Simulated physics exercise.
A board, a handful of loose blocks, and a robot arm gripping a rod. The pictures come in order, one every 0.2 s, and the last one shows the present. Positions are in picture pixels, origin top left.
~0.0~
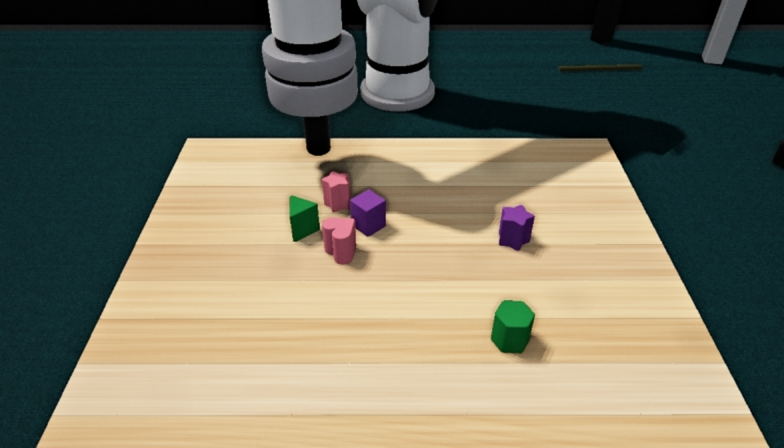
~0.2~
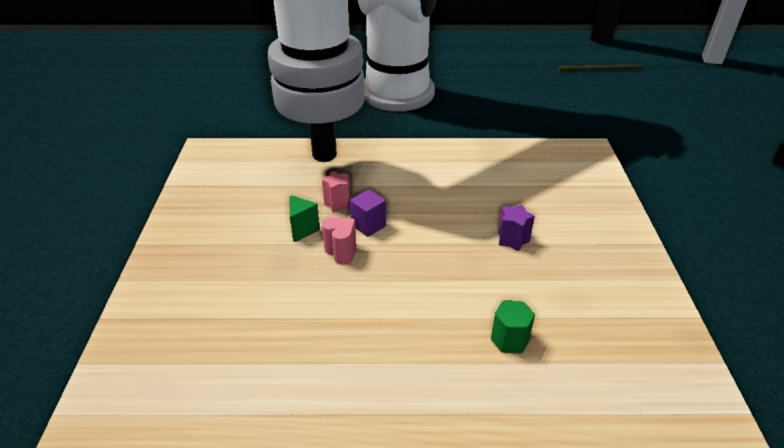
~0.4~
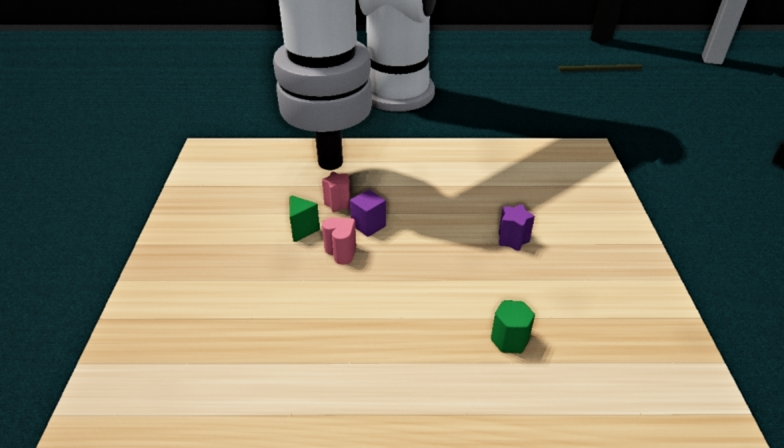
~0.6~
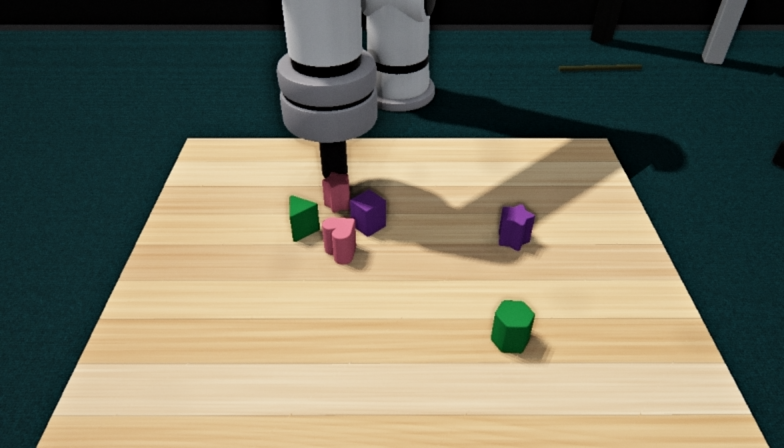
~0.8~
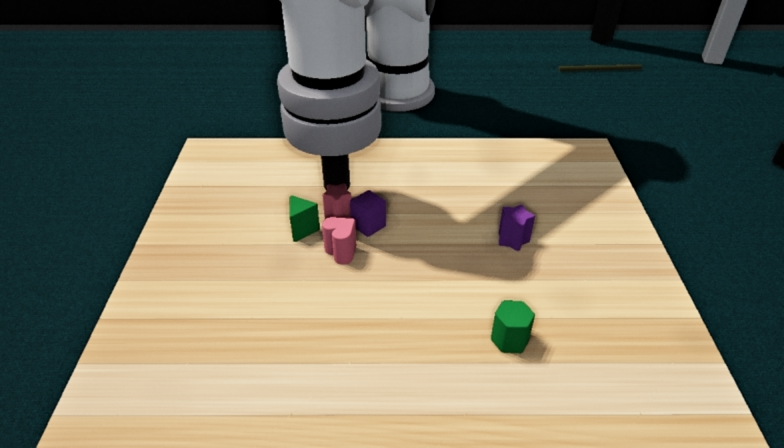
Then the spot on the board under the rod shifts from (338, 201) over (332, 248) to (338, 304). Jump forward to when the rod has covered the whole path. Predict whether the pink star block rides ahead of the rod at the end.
Carried ahead at the end.
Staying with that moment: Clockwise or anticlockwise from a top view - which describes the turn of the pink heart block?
In a top view, it turns counterclockwise.
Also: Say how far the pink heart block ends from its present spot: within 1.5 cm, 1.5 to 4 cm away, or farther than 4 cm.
Its final spot will lie more than 4 cm from the current one.
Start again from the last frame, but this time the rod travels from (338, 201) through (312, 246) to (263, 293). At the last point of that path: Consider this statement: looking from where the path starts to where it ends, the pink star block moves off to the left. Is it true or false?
That is true.
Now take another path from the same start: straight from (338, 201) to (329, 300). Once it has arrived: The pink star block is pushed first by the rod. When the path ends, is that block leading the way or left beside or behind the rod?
It is still ahead of the rod.
What follows on the original path. One third of the way, rod at (332, 218); pink star block at (328, 223); pink heart block at (340, 238), turned 40° anticlockwise.
Two thirds of the way, rod at (331, 251); pink star block at (328, 258); pink heart block at (345, 274), turned 45° anticlockwise.
At the end, rod at (337, 289); green triangle still; pink star block at (335, 300); pink heart block at (356, 317), turned 45° anticlockwise.
